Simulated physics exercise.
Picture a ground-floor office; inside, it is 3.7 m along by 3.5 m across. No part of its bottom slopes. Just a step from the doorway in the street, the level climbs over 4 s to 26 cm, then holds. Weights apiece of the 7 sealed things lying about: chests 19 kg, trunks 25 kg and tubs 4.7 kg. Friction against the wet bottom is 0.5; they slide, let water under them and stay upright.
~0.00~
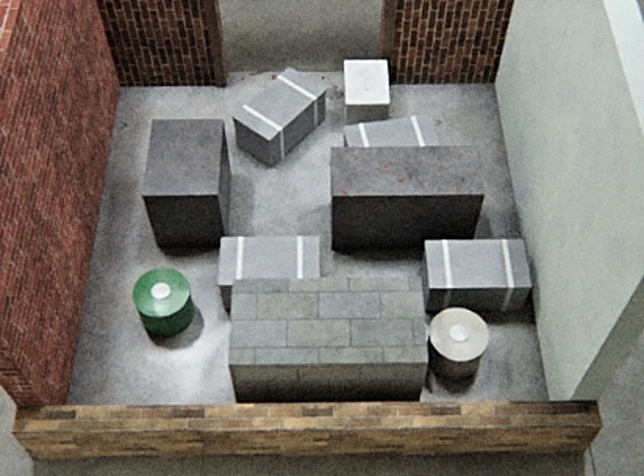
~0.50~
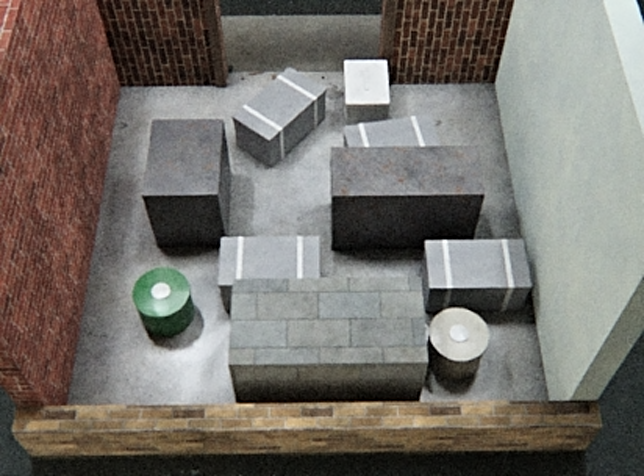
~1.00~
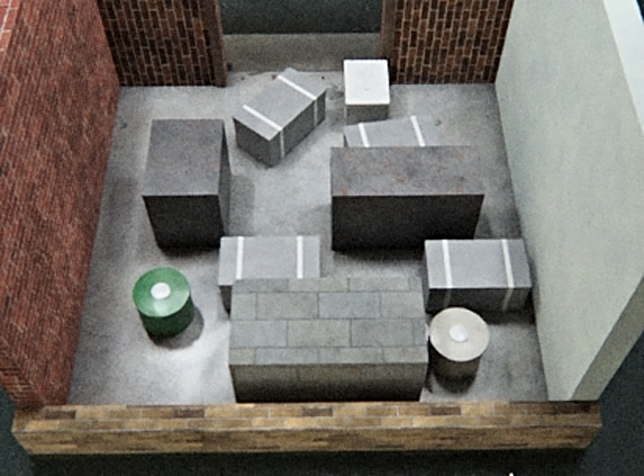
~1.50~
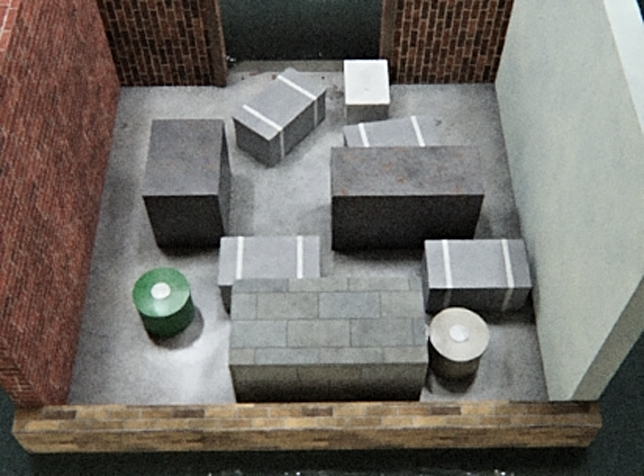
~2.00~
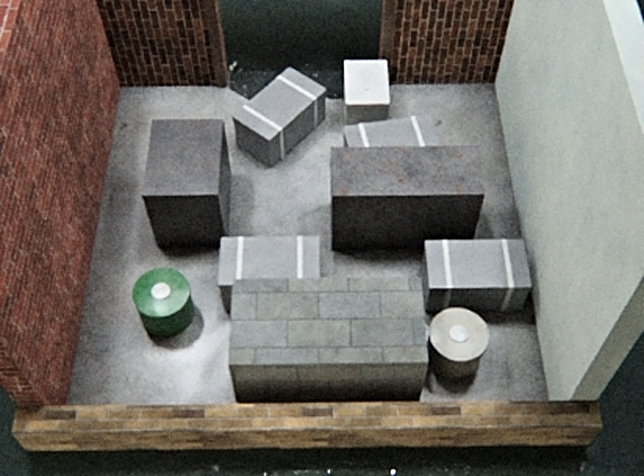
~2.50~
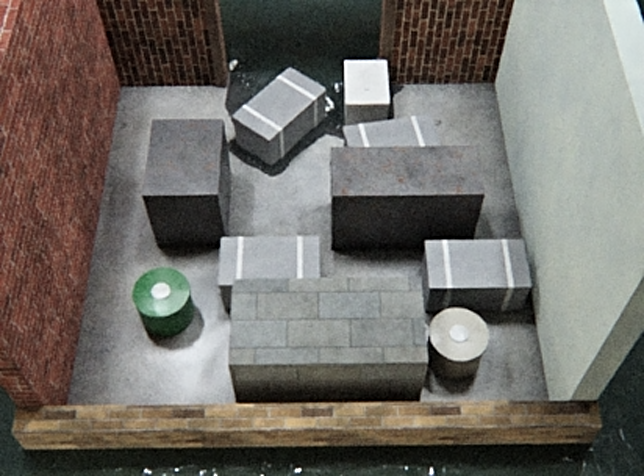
Dark water spread over the ground outside the brick-walled room, then crept through the doorway at the back and reached the nearest strapped trunk, while the trunks, blocks and two round tubs stayed still.
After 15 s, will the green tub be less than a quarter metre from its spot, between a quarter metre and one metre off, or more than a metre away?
I expect it goes a modest distance.
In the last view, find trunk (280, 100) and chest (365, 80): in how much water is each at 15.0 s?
Depths: Near 26 cm, then near 21 cm.
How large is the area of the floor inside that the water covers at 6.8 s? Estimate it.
Wet: Near 11.0 m2.
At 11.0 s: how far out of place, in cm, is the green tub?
It is about 60 cm out of place by then.
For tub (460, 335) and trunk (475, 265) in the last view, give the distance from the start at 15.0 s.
One is off by 60 cm, the other by 50 cm, in the order asked.
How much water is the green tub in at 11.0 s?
Close to 18 centimetres.
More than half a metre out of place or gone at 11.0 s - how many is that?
Result: 2.
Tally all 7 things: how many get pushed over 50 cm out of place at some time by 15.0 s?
That comes to 6.
After 3.5 s the green tub is near (161, 292), 0.0 m from its start, aground; 0 afloat.
After 6.8 s the green tub is near (84, 371), 0.9 m from its start, afloat; 5 afloat.
After 11.0 s the green tub is near (153, 355), 0.6 m from its start, afloat; 7 afloat.
After 15.0 s the green tub is near (165, 323), 0.4 m from its start, afloat; 7 afloat.
